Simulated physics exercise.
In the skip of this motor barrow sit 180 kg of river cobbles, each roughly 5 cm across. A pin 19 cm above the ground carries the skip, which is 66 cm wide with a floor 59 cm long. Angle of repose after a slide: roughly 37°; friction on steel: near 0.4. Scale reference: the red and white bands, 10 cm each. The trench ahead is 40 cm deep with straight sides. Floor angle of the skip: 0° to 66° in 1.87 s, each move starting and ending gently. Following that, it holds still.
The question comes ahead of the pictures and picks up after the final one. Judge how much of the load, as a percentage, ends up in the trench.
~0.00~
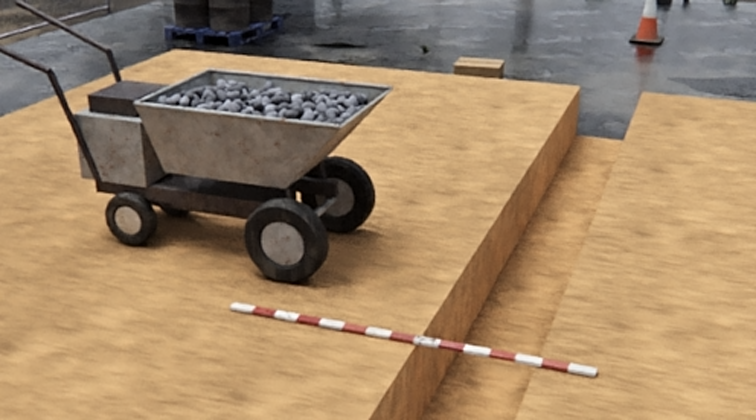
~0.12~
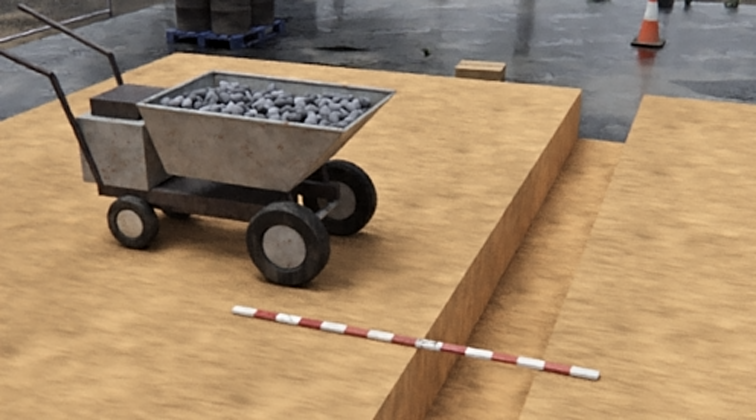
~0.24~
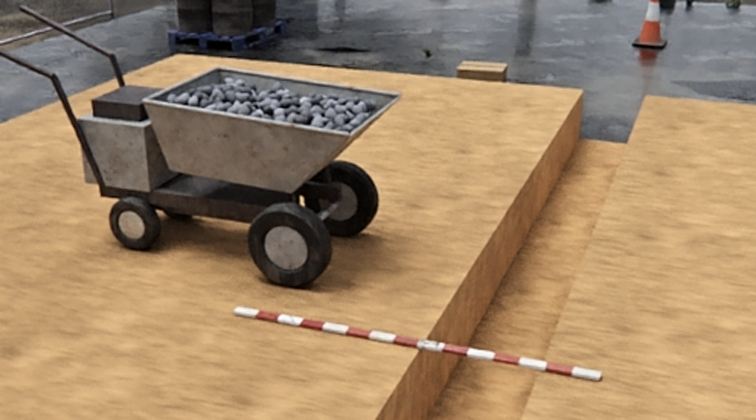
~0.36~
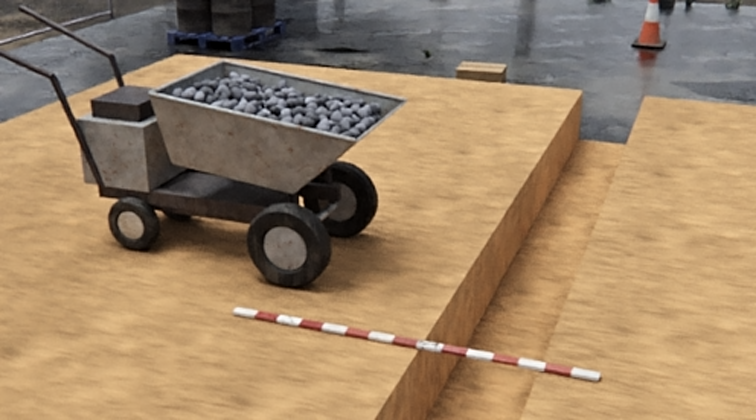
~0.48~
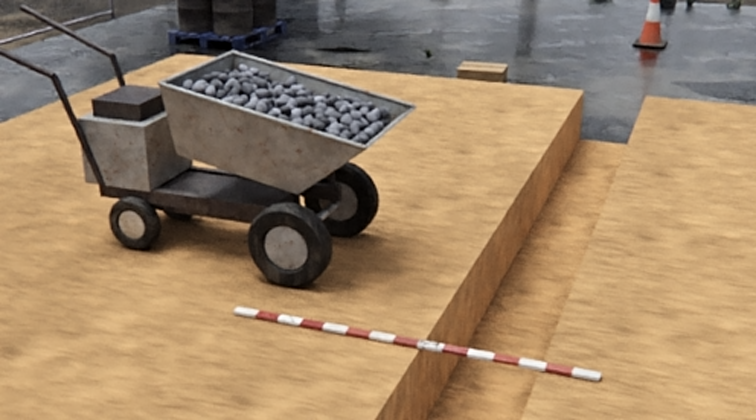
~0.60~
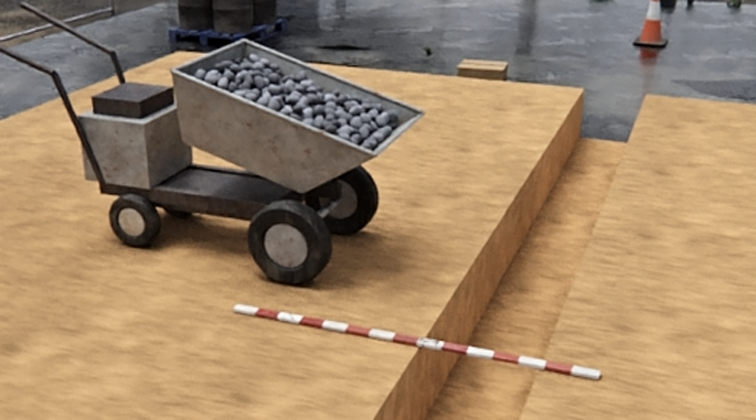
Around 99 %.
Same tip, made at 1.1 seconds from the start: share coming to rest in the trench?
Expected share: Around 100%.
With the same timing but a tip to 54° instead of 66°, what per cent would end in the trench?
Some 55 in a hundred, I'd say.
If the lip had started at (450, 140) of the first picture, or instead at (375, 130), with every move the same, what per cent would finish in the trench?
Roughly 50 percent for the first, and 100 percent for the second.
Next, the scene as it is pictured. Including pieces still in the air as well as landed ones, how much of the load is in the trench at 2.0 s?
Something like 40 in a hundred.
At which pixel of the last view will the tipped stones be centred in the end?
Roughly (507, 345), I'd say.
After 1.4 s the floor is at 56°; 100 % in the skip; the foremost stones are at (446, 213).
After 2.0 s the floor is at 66°; 56 % in the skip, 3 % short of the trench, 41 % in the trench; the foremost stones are at (556, 362).
After 2.3 s the floor is at 66°; 30 % in the skip, 3 % short of the trench, 67 % in the trench; the foremost stones are at (551, 373).
After 4.3 s the floor is at 66°; 0 % in the skip, 1 % short of the trench, 99 % in the trench; the foremost stones are at (559, 350).
